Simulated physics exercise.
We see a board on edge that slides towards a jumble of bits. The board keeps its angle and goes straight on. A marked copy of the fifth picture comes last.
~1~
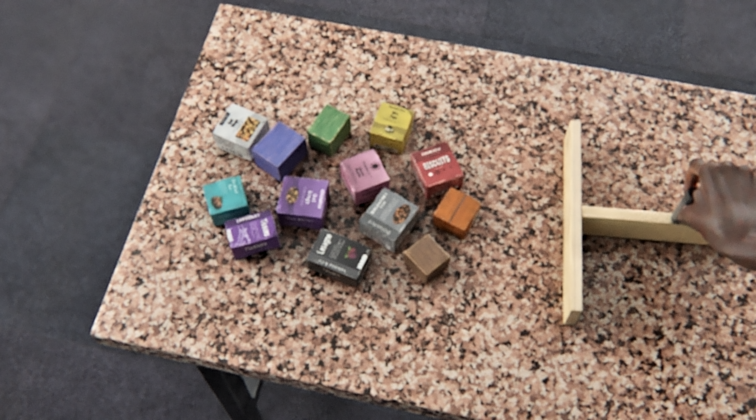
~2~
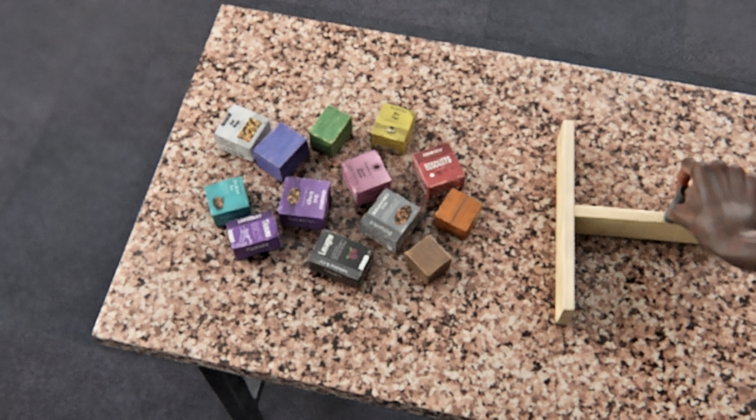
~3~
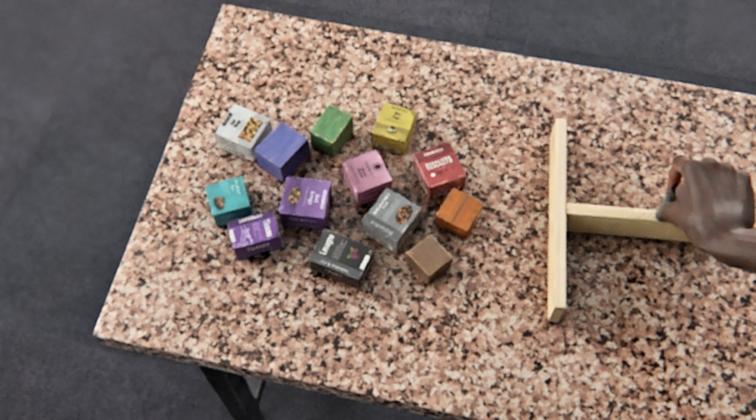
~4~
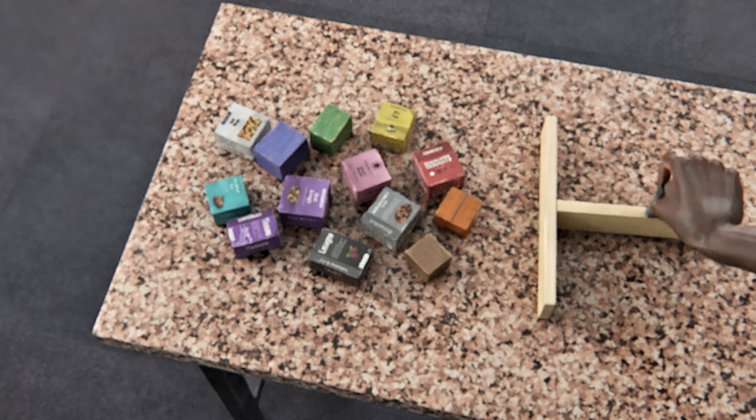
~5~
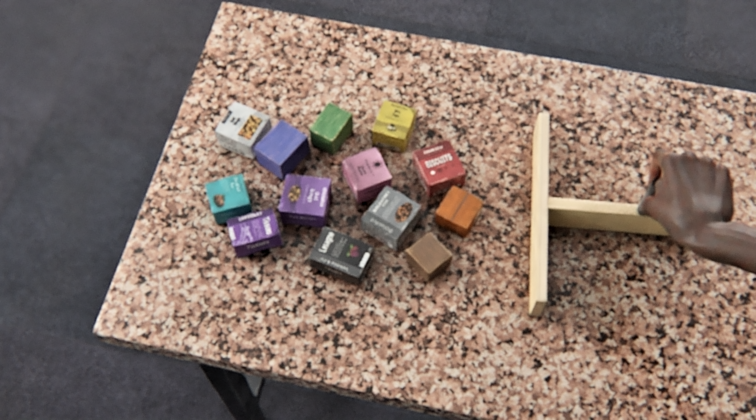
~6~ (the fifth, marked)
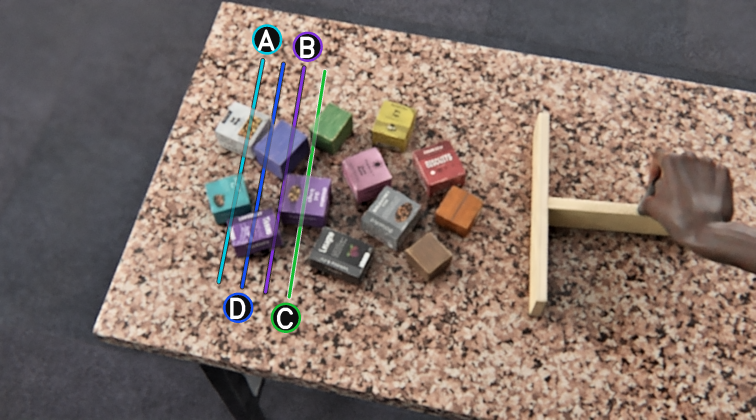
The footage shows a hand gripping the handle of an upright wooden board on a speckled tabletop, sliding it a short way left toward a cluster of small colourful boxes and blocks, which remain still.
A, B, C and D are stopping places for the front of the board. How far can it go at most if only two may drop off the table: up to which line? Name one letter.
D is the last line within the limit.
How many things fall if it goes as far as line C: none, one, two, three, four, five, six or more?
In all, none.
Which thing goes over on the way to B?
The turquoise box.
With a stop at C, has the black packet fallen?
By then, no.
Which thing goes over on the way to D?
The turquoise box.
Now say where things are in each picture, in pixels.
The first frame shows green block (329, 131); red packet (437, 170); white packet (242, 133).
The second frame shows board (569, 210); black packet (341, 259).
The third frame shows board (561, 208); brown block (429, 260).
The fourth frame shows board (551, 205); yellow packet (394, 128).
The fifth frame shows board (543, 202); turquoise box (229, 199); orange box (459, 212); blue block (282, 150).
On the copy, A at (242, 164); B at (286, 172); C at (308, 177); D at (264, 168).
On D. First, board (440, 182); yellow packet (392, 122); brown block (404, 255).
Then, board (341, 163); turquoise box (191, 195); white packet (222, 120).
Finally, board (264, 149); turquoise box over the edge; white packet (187, 92); one fallen.
By contrast, A drops five; B is within the limit but short; C is within the limit but short.
